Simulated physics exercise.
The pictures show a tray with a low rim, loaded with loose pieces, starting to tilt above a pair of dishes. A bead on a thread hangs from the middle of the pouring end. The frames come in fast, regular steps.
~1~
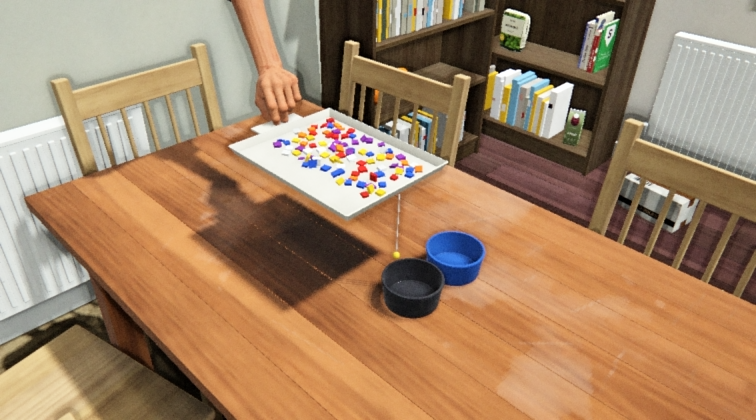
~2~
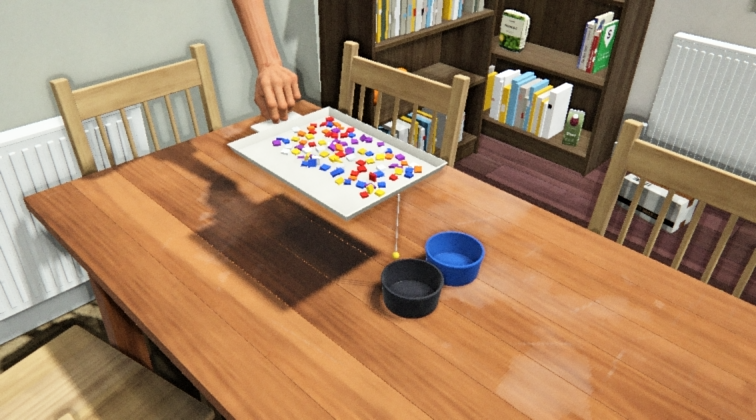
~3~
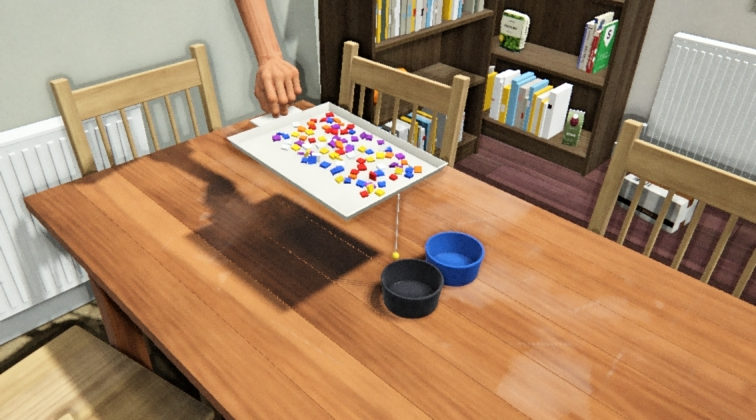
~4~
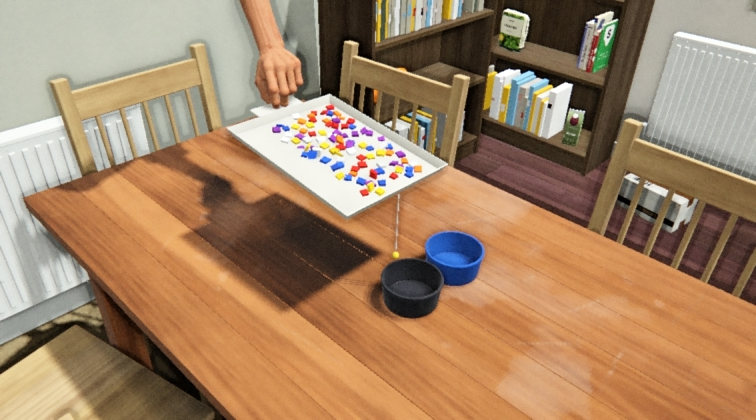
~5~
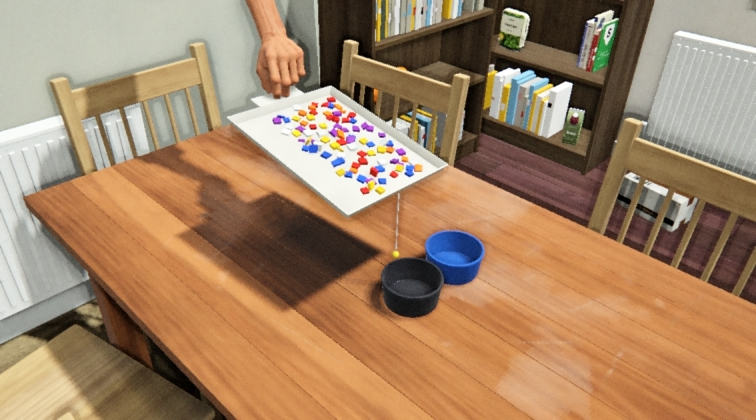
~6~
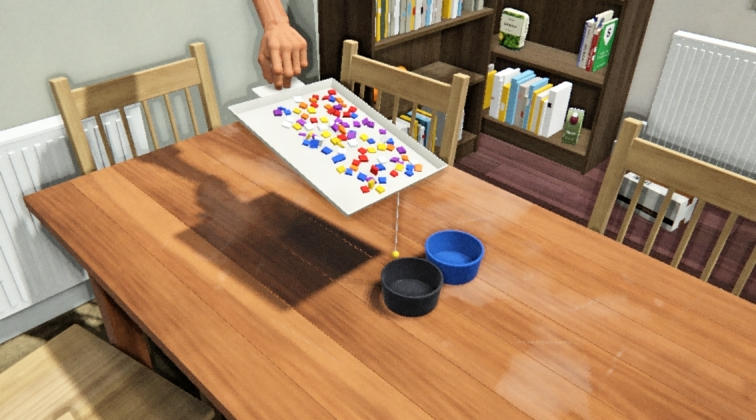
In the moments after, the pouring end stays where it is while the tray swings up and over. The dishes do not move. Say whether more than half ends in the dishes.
They take more than half between them.
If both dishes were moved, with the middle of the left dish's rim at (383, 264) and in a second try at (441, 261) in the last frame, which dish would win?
The first try: The right-hand dish. The second: The left one.
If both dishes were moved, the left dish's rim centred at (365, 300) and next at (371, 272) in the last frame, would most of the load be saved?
The first try: Under half. The second: Not half.
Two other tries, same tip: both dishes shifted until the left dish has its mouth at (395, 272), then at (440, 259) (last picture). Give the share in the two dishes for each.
The first gives 90 %, the second 60 %.
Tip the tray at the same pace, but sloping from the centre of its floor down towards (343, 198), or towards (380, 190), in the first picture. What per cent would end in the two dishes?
First some 0, then 60 per cent.
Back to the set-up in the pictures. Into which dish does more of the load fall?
More ends in right.
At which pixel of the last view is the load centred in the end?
Close to (444, 269).
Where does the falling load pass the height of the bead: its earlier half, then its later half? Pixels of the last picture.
The first part at (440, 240); the rest at (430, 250).
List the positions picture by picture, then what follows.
In the first frame, corners of the pouring end at (347, 212) and (442, 162), level; middle of the load at (341, 156), mosaic tiles; left dish at (435, 301); right dish at (477, 270); bead on its thread at (396, 255).
In the second frame, corners of the pouring end at (347, 212) and (442, 162), level; middle of the load at (340, 155).
In the third frame, corners of the pouring end at (347, 212) and (442, 163), tipped barely, lowest at the right corner; middle of the load at (340, 152).
In the fourth frame, corners of the pouring end at (347, 211) and (442, 163), tipped a little, lowest at the right corner; middle of the load at (341, 148).
In the fifth frame, corners of the pouring end at (348, 210) and (442, 164), tipped a little, lowest at the right corner; middle of the load at (341, 143).
In the sixth frame, corners of the pouring end at (349, 209) and (442, 164), tipped a little, lowest at the right corner; middle of the load at (342, 138); left dish at (434, 300); right dish at (476, 269).
Soon, tray tipped steeply; most on the tray; a small part in the air.
A while on, tray tipped right over; about a quarter in the left dish; about half in the right dish; a small part outside both; a small part in the air.
Towards the end, tray tipped past a quarter turn; about a quarter in the left dish; about half in the right dish; a small part outside both.
Finally, tray tipped past a quarter turn; about a quarter in the left dish; about half in the right dish; a small part outside both.
